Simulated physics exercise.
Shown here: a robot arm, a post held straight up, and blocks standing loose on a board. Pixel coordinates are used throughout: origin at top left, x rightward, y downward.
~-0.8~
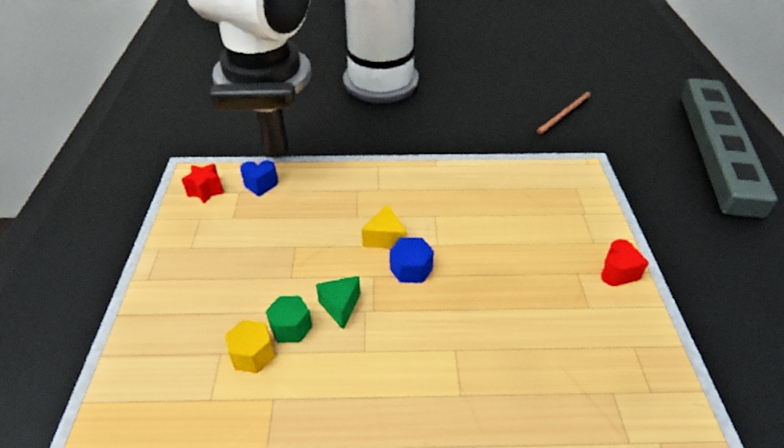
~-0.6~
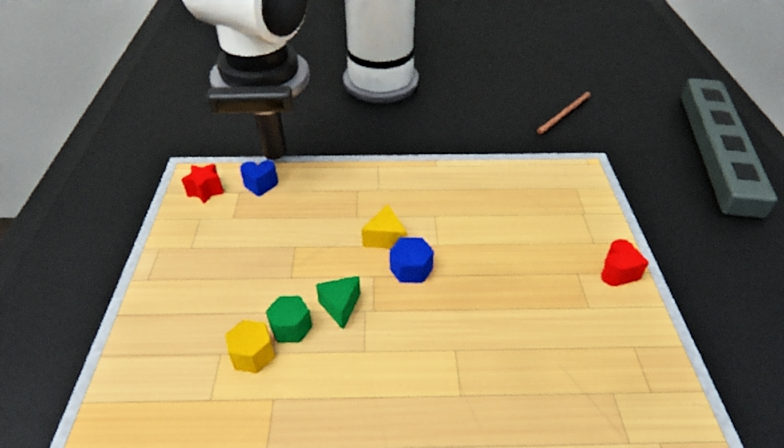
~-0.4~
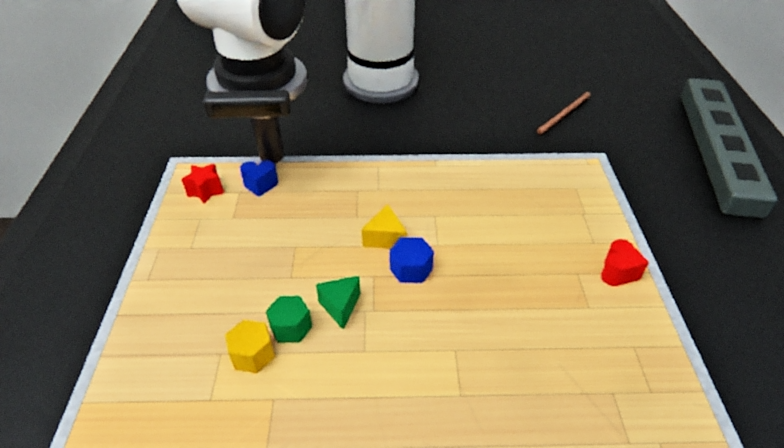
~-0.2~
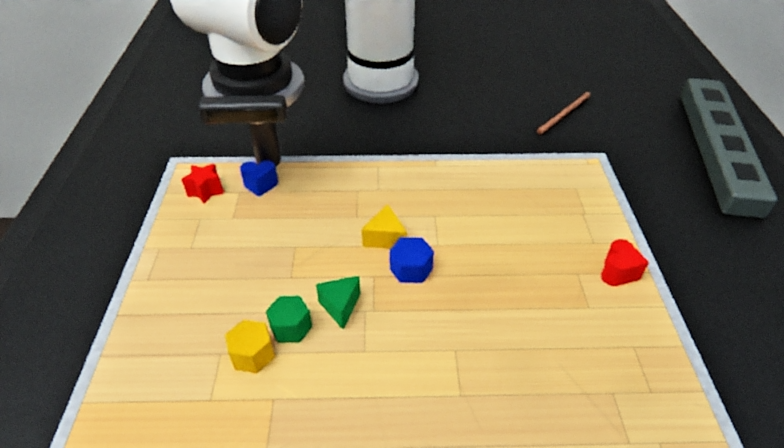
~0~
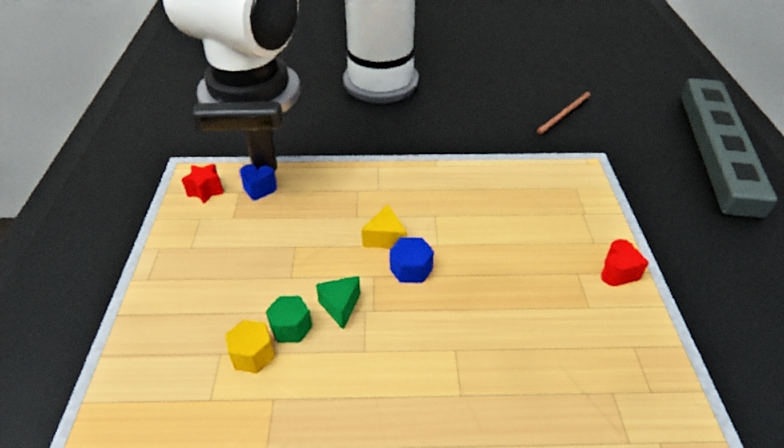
We see a robot arm holding a post upright at the back edge of a wooden board scattered with coloured blocks. The post shifts slightly left and forward to the blue heart, which moves very little, while the other blocks stay still.
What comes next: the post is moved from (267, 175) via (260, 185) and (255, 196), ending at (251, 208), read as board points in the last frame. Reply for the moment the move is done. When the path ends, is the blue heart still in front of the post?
Answer: Yes.
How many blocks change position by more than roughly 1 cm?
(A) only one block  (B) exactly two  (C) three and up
A - only one block.
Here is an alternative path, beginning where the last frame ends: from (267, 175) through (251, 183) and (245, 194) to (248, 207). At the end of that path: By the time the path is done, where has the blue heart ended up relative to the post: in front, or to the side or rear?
When the path ends, it will sit ahead of the post.
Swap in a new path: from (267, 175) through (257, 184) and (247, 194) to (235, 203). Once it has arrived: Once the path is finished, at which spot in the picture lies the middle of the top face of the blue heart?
My estimate: (235, 201).
On the path given first. Halfway along, post (256, 184); blue heart (245, 188).
At the end, post (250, 202); red star-shaped block still; blue heart (238, 207).
